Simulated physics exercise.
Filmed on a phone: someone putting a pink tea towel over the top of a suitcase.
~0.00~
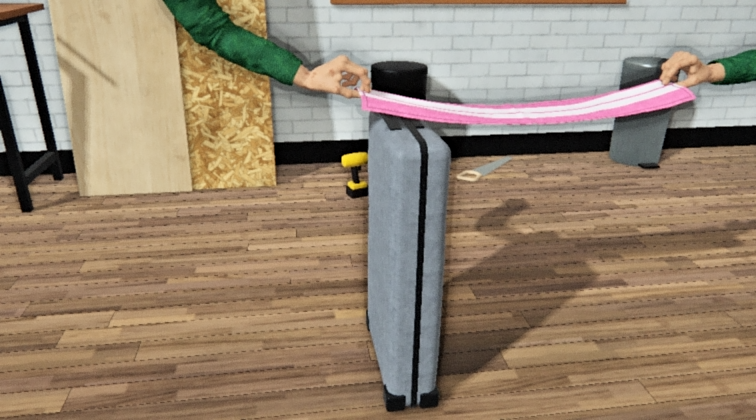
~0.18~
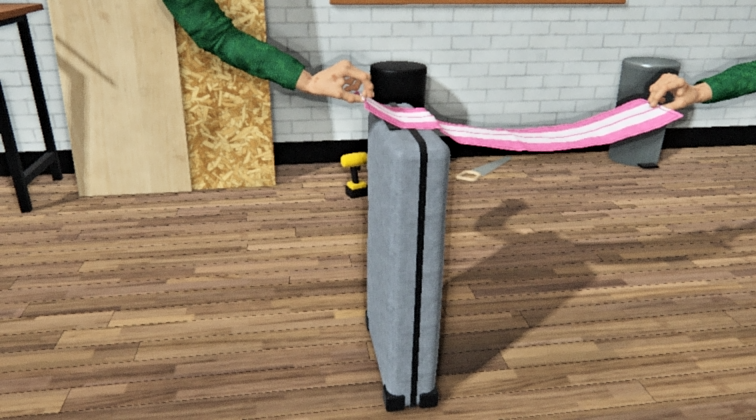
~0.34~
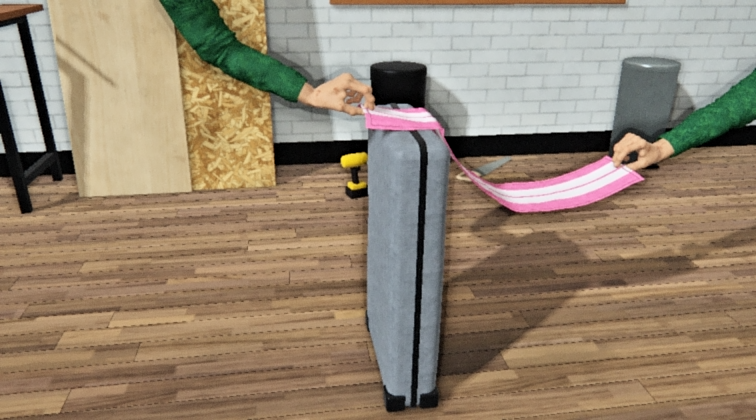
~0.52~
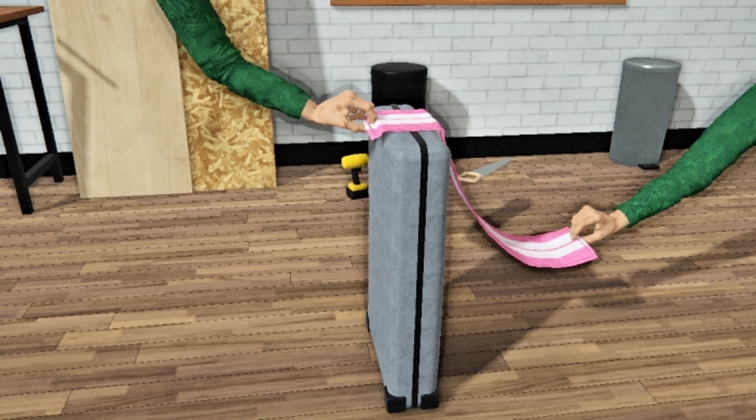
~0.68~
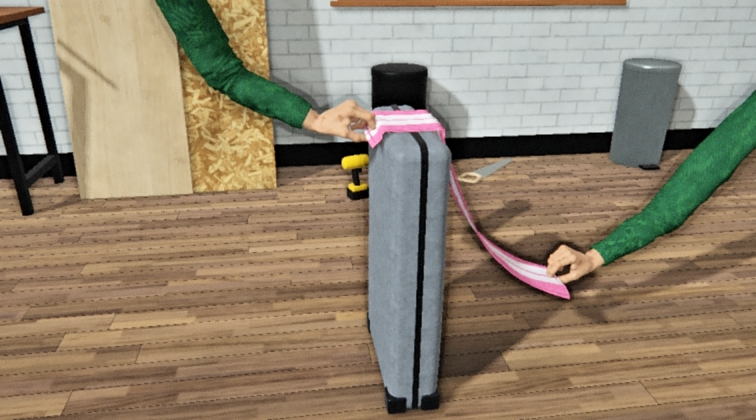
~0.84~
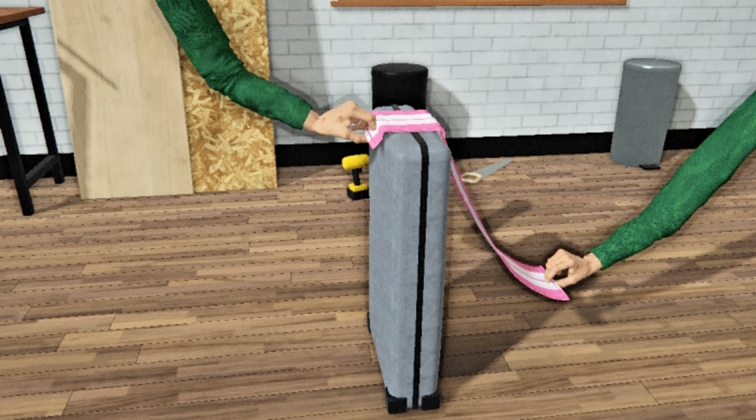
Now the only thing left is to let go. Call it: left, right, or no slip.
Right.
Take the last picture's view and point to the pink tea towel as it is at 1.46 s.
Estimated pixel: Around (469, 356).
After 1.22 s, tea towel clear of the top and falling near (469, 290).
After 1.46 s, tea towel in a heap on the floor near (469, 356).
At rest, tea towel in a heap on the floor near (469, 358). The pink tea towel runs off to the right.
